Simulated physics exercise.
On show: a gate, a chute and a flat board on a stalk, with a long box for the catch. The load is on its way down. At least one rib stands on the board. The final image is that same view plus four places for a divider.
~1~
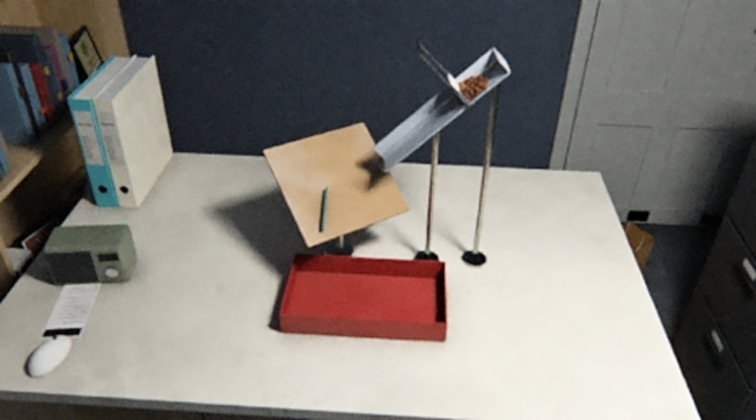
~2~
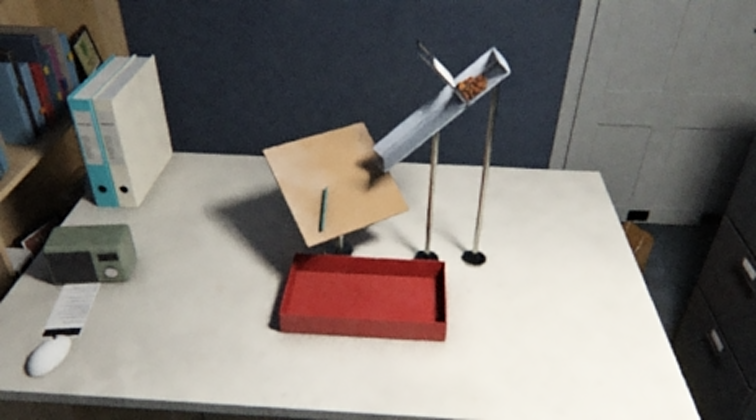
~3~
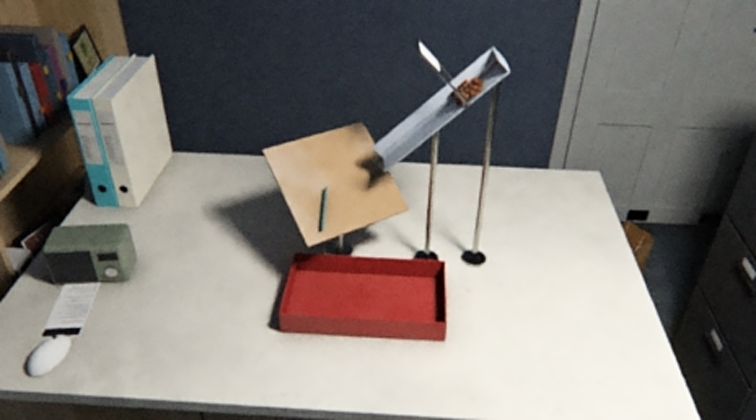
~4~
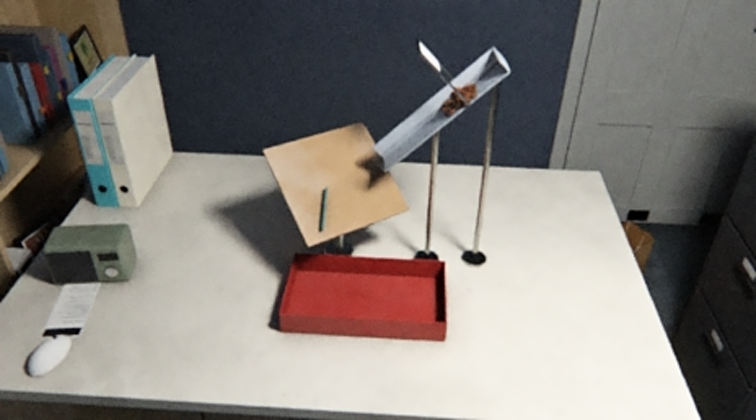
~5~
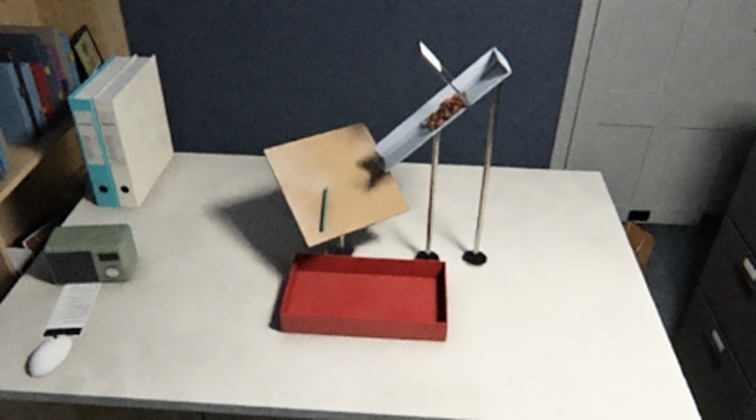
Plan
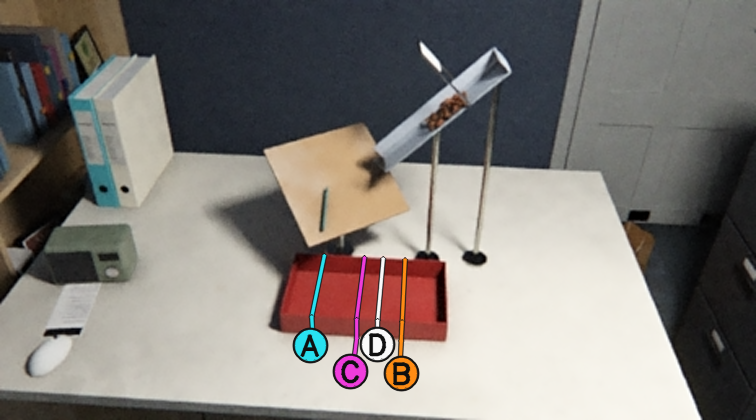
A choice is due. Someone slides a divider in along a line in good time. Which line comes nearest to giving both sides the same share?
Use line C.
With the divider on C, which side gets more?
The left side.
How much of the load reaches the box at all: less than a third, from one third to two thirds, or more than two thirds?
About that: More than two thirds.
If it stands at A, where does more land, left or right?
The right side.
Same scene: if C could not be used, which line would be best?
That would be D.
On the marked copy, line A crosses the front rim at (311, 316); line B crosses the front rim at (402, 321); line C crosses the front rim at (356, 318); line D crosses the front rim at (377, 319).
With A, of what is caught, a stray few on the left of the divider, nearly all on the right.
With B, of what is caught, nearly all on the left of the divider, a stray few on the right.
With C, of what is caught, about two thirds on the left of the divider, about a third on the right.
With D, of what is caught, most on the left of the divider, a small part on the right.
